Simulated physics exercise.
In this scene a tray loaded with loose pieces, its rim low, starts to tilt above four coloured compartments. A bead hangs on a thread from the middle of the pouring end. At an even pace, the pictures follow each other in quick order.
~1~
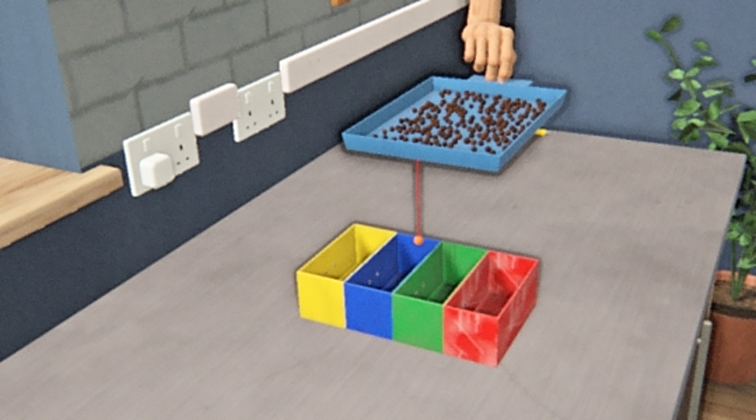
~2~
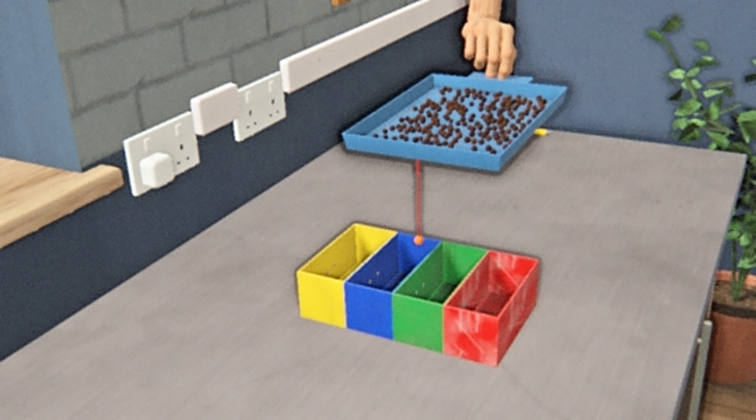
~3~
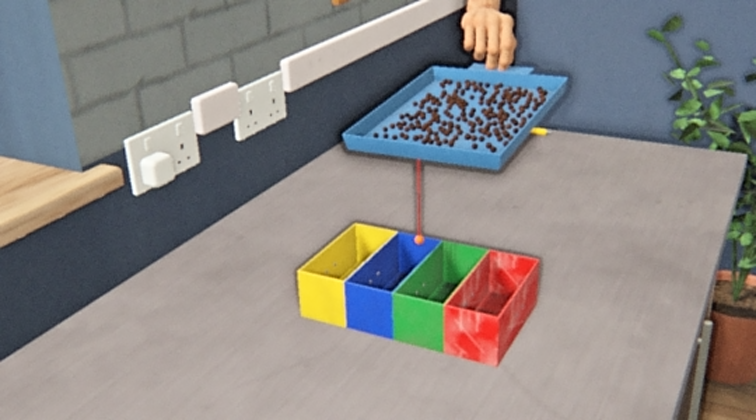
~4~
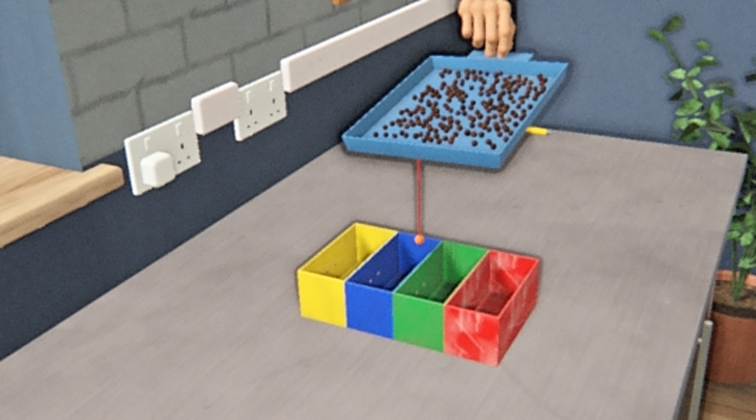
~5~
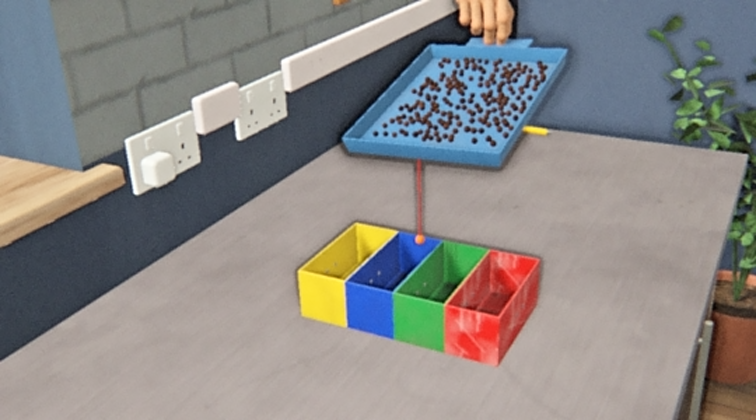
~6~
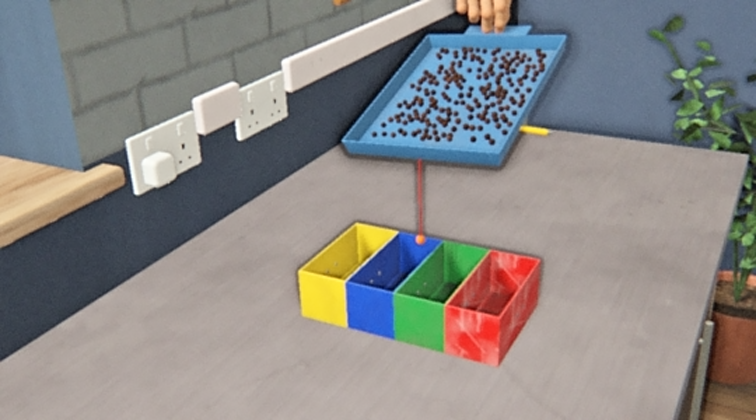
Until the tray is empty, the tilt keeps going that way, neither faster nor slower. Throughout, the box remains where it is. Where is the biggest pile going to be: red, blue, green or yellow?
In yellow.
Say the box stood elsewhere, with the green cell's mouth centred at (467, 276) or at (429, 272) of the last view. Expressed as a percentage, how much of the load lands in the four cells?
You'd get 60 per cent first and 100 per cent second.
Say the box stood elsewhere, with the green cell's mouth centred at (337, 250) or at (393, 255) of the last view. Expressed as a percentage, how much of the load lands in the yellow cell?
About 0 and 0 per cent.
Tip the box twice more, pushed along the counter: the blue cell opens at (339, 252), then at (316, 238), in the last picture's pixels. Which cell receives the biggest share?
Try 1 - the blue cell. Try 2 - the green one.
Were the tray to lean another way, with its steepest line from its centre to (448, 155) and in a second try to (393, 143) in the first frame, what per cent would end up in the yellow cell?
First case: 0 %; second case: 90 %.
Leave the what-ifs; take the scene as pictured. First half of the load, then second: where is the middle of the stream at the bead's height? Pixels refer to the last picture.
(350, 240) for the early half, (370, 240) for the late half.
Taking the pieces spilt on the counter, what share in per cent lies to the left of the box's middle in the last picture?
Estimate: About 100 in every hundred.
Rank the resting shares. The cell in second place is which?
That one is the cell in blue.
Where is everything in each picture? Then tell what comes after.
The first picture shows corners of the pouring end at (347, 133) and (498, 155), level; middle of the load at (471, 121), allspice berries; bead on its thread at (419, 241); yellow cell at (321, 295); blue cell at (368, 307); green cell at (418, 319); red cell at (470, 332).
The second picture shows corners of the pouring end at (347, 133) and (498, 154), level; middle of the load at (471, 120).
The third picture shows corners of the pouring end at (347, 134) and (498, 153), tipped barely, lowest at the left corner; middle of the load at (471, 115).
The fourth picture shows corners of the pouring end at (346, 135) and (497, 152), tipped a little, lowest at the left corner; middle of the load at (471, 108).
The fifth picture shows corners of the pouring end at (346, 137) and (497, 151), tipped a little, lowest at the left corner; middle of the load at (471, 101).
The sixth picture shows corners of the pouring end at (346, 139) and (497, 151), tipped clearly, lowest at the left corner; middle of the load at (469, 95); yellow cell at (323, 294); blue cell at (370, 306); green cell at (419, 318); red cell at (472, 331).
Soon, tray tipped steeply; most on the tray; a stray few in the blue cell; a stray few in the yellow cell; a small part falling or outside the box.
A while on, tray tipped right over; about two thirds on the tray; a small part in the yellow cell; a stray few in the blue cell; a stray few in the green cell; a small part falling or outside the box.
Towards the end, tray tipped past a quarter turn; about half in the yellow cell; about a quarter in the blue cell; a small part in the green cell; a small part falling or outside the box.
Finally, tray tipped past a quarter turn; about half in the yellow cell; about a quarter in the blue cell; a small part in the green cell; none in the red cell; a small part outside the box.
